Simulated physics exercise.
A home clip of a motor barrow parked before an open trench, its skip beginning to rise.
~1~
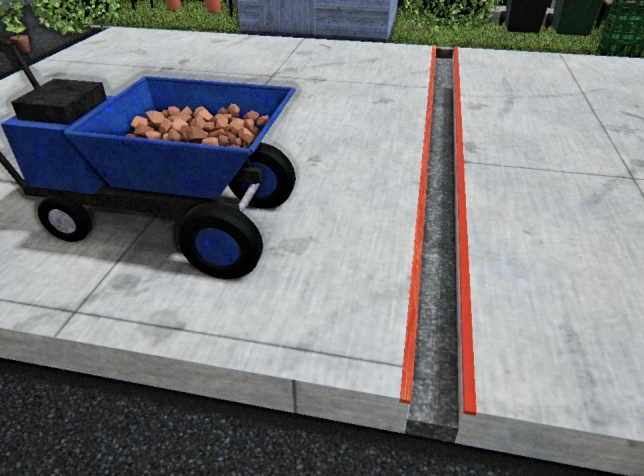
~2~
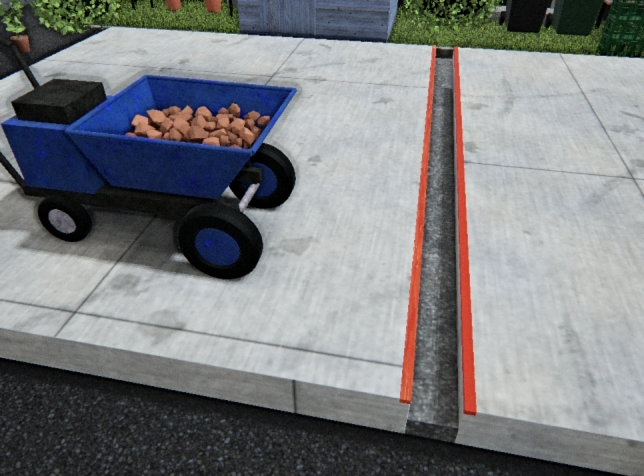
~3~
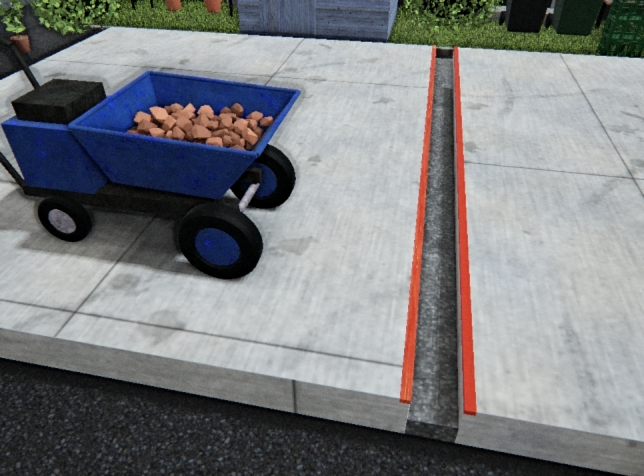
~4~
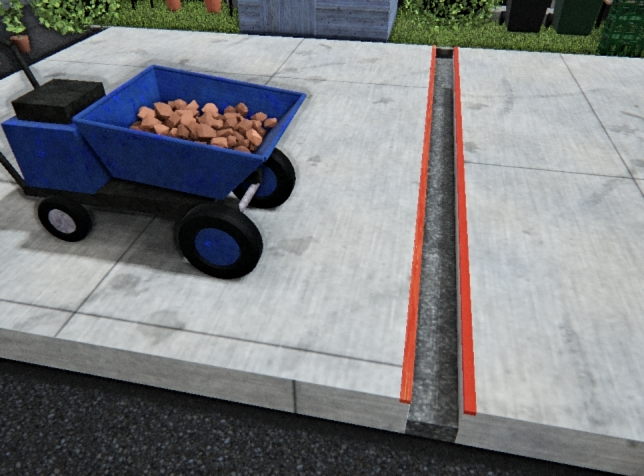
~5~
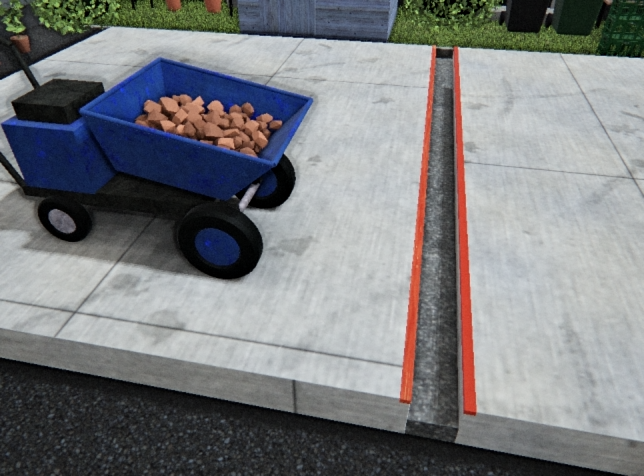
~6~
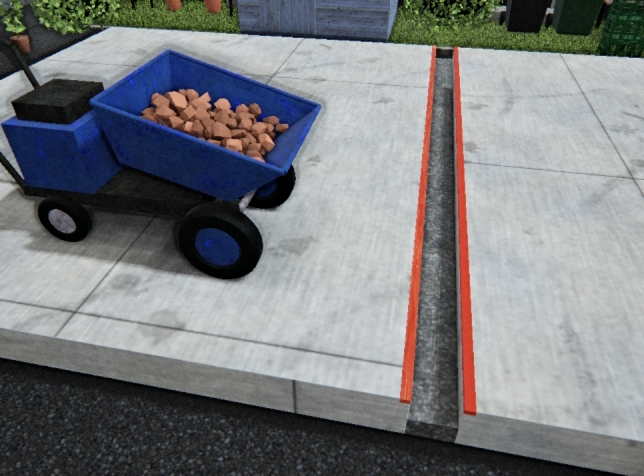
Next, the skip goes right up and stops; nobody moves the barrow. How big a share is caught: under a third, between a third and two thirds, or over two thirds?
It catches less than a third.
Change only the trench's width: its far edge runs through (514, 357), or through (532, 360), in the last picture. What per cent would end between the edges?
In turn 20 and 20 in a hundred.
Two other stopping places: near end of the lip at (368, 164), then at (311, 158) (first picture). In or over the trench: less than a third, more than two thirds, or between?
First between a third and two thirds, then the middle third.
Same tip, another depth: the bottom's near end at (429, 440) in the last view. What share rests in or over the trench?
Some 20 per cent.
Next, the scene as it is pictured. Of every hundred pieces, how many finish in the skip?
Roughly 25 in a hundred.
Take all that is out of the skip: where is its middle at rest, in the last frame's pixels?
At about (388, 252).
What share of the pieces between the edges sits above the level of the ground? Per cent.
Some 0 per cent.
Soon after the last picture, skip tipped steeply; all in the skip.
A little later, skip tipped right over; most in the skip; a small part short of the trench.
Later still, skip tipped right over; about a third in the skip; about half short of the trench; a small part in or heaped over the trench.
By the end, skip tipped right over; about a quarter in the skip; about two thirds short of the trench; about a quarter in or heaped over the trench; none beyond it.
